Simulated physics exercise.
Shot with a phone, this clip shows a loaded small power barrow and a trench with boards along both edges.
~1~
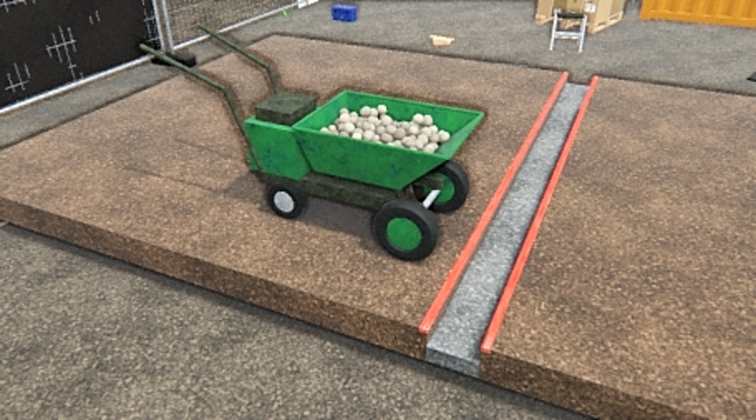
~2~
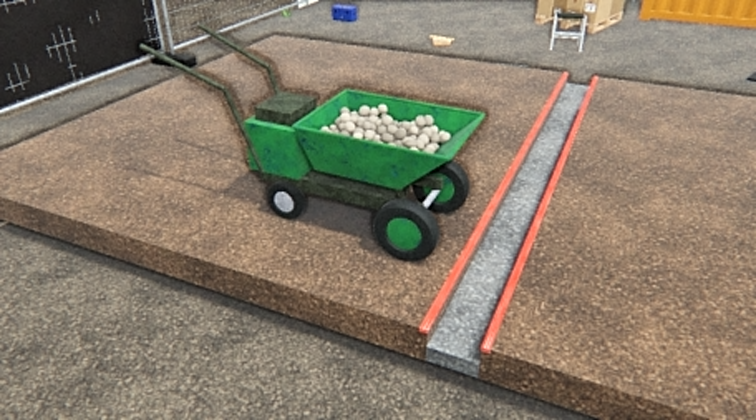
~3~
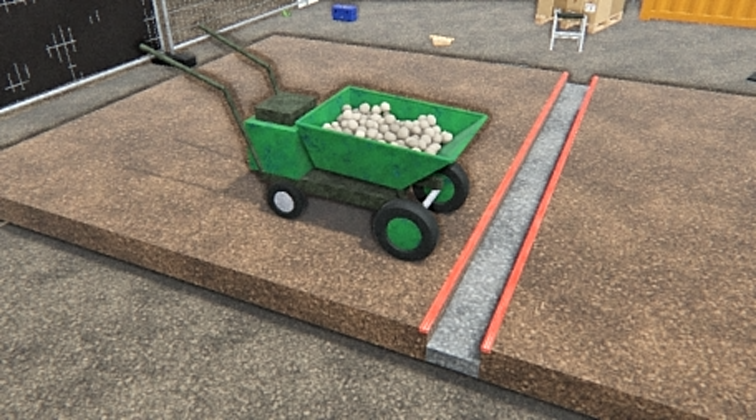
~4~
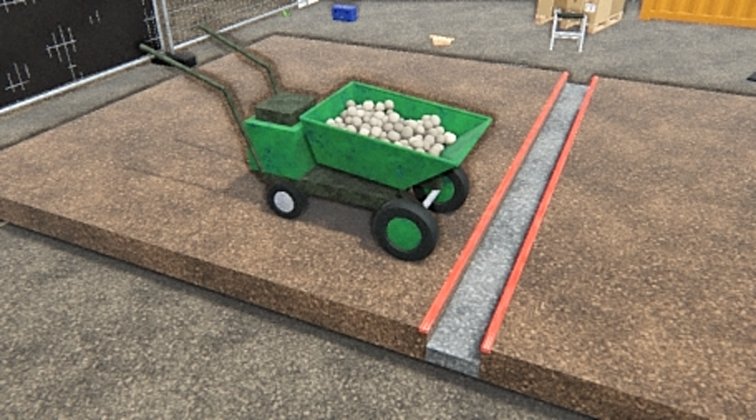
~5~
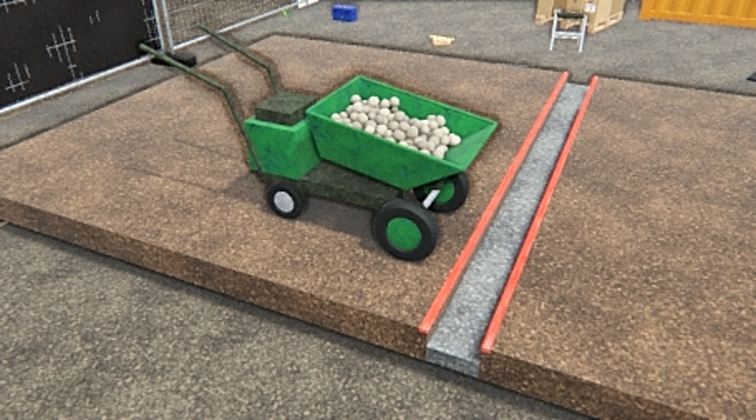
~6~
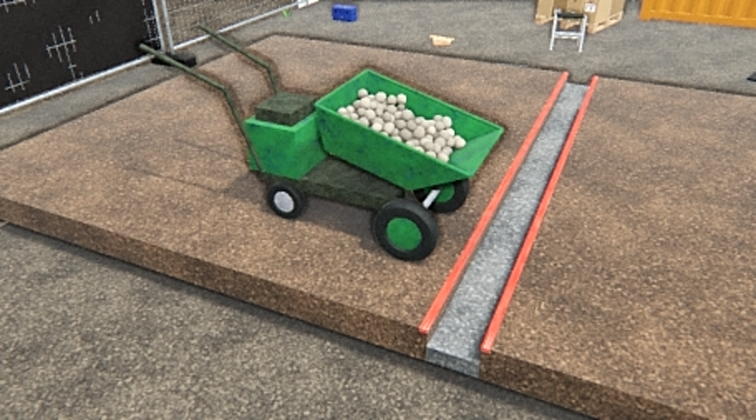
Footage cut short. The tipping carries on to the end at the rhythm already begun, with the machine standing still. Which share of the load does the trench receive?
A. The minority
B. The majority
A.
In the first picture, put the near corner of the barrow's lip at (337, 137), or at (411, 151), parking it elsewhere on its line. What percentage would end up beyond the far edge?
You'd get around 0 in a hundred, then 30 in a hundred.
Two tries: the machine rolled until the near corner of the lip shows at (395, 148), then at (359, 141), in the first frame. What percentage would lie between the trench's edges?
It works out to 80 per cent in the first case and 50 per cent in the second.
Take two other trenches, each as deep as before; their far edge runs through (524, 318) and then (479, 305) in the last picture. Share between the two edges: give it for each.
50 % and 0 %, give or take.
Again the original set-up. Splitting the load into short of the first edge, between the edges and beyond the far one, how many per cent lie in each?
Short about 0 %, between about 10 %, beyond about 80 %.
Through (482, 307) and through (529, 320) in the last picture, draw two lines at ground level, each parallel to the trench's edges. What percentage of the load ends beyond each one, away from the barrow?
Roughly 90 per cent, and 60 per cent.
Soon after the last picture, skip tipped steeply; all in the skip.
A little later, skip tipped steeply; about half in the skip; a stray few in or heaped over the trench; about half beyond it; a stray few falling.
Later still, skip tipped right over; a small part in the skip; a small part in or heaped over the trench; most beyond it.
By the end, skip tipped right over; a small part in the skip; a small part in or heaped over the trench; most beyond it.
